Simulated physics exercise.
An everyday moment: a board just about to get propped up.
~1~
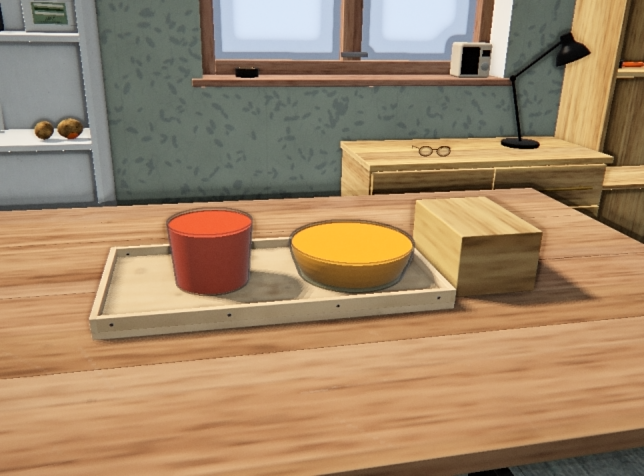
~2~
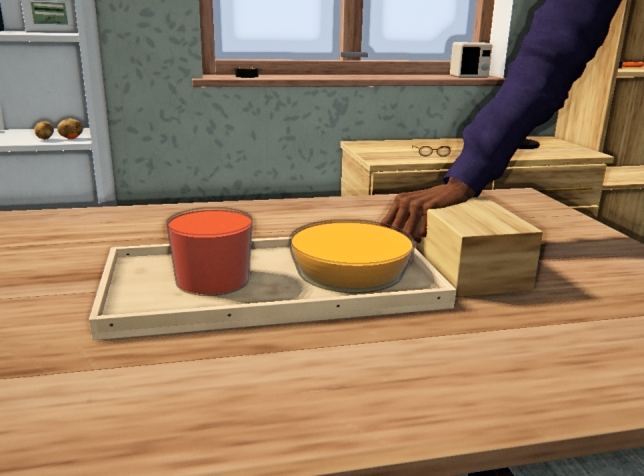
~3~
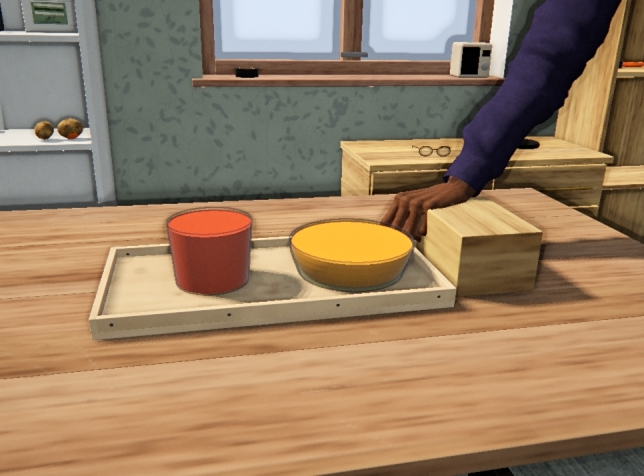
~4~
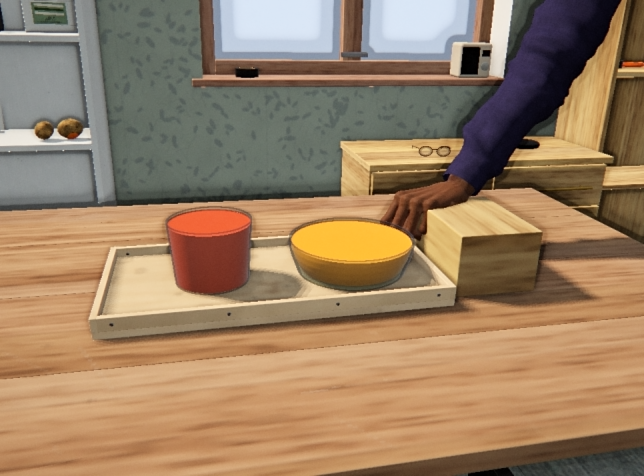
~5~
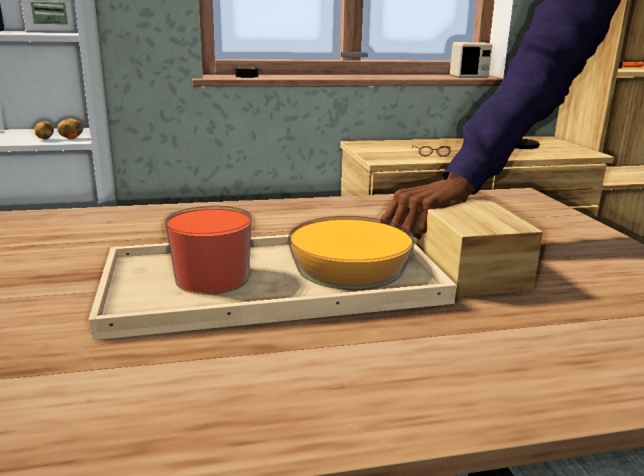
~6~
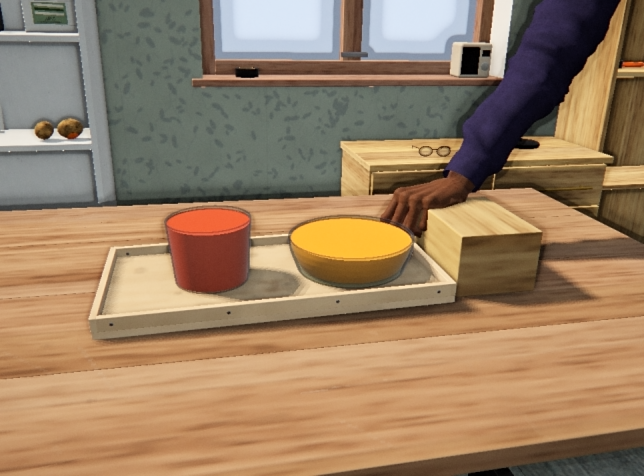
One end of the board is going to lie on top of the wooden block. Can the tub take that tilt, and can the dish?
Tub: Lets some out, dish: Lets some out.
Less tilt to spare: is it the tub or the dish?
Answer: The one on the right.
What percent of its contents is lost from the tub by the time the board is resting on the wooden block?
Around 8 percent of it.
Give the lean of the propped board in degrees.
It ends up tilted at around 13°.
A moment on, the board slopes by about 7°; tub, all is still inside; dish, a puddle lies under it.
Further on, the board slopes by about 14°; tub, a puddle lies under it; dish, a puddle lies under it.
When it is over, the board slopes by about 13°, resting on the wooden block; tub, a puddle lies under it; dish, a puddle lies under it.
